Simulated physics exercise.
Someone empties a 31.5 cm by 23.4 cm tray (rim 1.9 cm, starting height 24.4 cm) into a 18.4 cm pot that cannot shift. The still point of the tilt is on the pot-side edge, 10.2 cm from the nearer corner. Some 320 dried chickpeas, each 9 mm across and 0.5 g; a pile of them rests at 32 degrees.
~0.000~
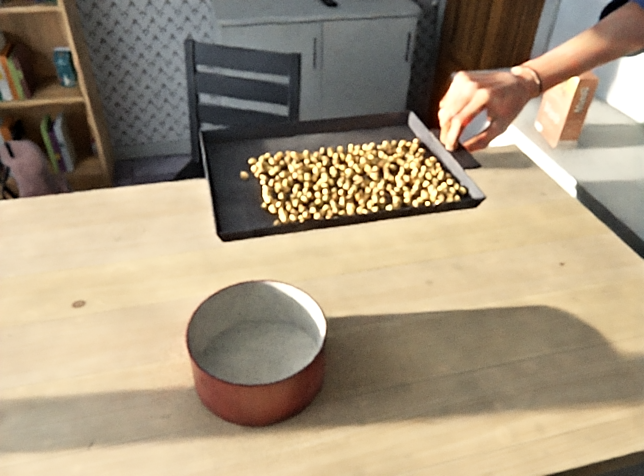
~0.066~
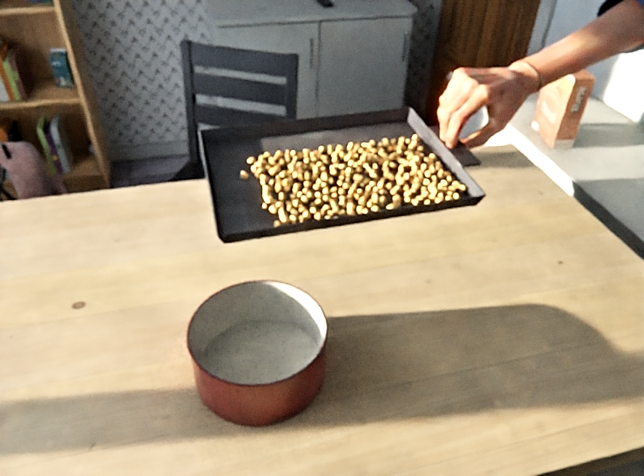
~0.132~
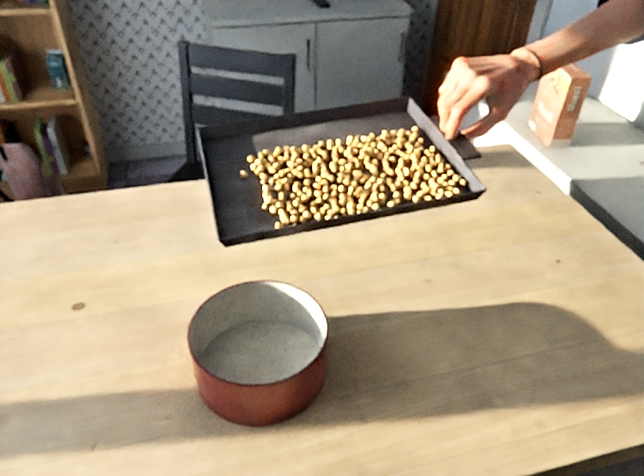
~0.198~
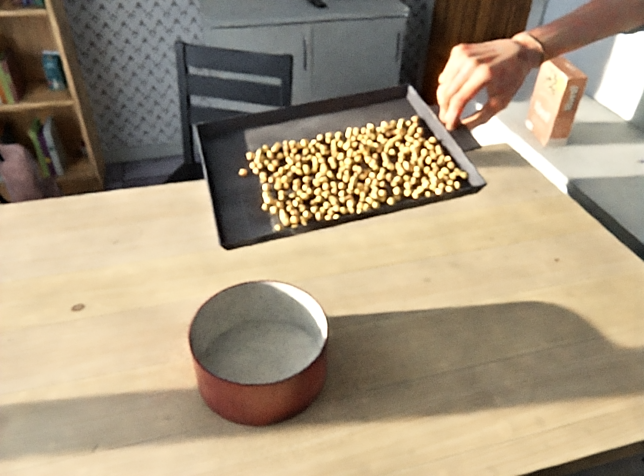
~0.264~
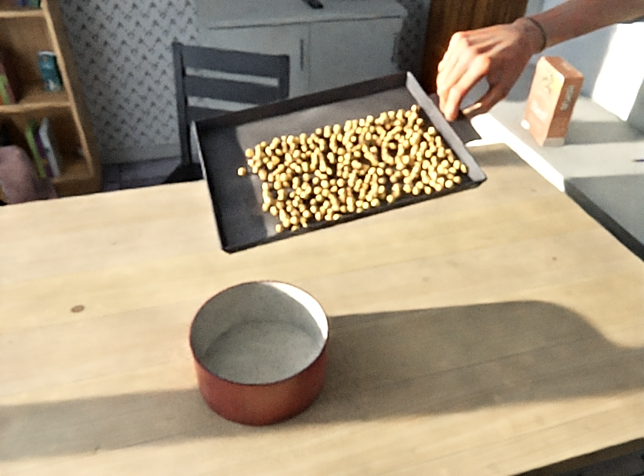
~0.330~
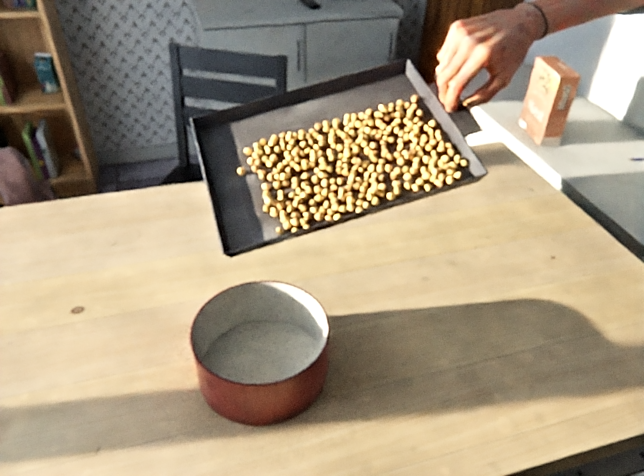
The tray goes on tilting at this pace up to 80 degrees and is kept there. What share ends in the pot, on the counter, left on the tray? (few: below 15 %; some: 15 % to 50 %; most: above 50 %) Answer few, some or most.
Pot most, counter few, tray few.
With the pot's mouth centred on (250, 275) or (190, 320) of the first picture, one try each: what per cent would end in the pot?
Some 5 and 60 per cent.
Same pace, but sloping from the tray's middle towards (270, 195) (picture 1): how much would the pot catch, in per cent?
Some 75 per cent.
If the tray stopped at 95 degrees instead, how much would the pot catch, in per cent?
It would be near 100 per cent.
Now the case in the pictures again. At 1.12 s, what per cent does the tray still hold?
About 100 per cent.
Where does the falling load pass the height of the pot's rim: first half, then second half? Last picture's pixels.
First near (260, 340), later near (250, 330).
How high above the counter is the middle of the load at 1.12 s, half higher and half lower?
Some 28 cm.
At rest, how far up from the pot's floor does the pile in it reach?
About 2.5 cm.
Then, at 0.81 s, tilt 47 degrees; the tray holds 100 %, the pot 0 %.
After 1.12 s, tilt 67 degrees; the tray holds 100 %, the pot 0 %.
After 1.54 s, tilt 80 degrees; the tray holds 30 %, the pot 45 %.
At rest (2.6 s), pot 95 %, counter 0 %, tray 0 %.
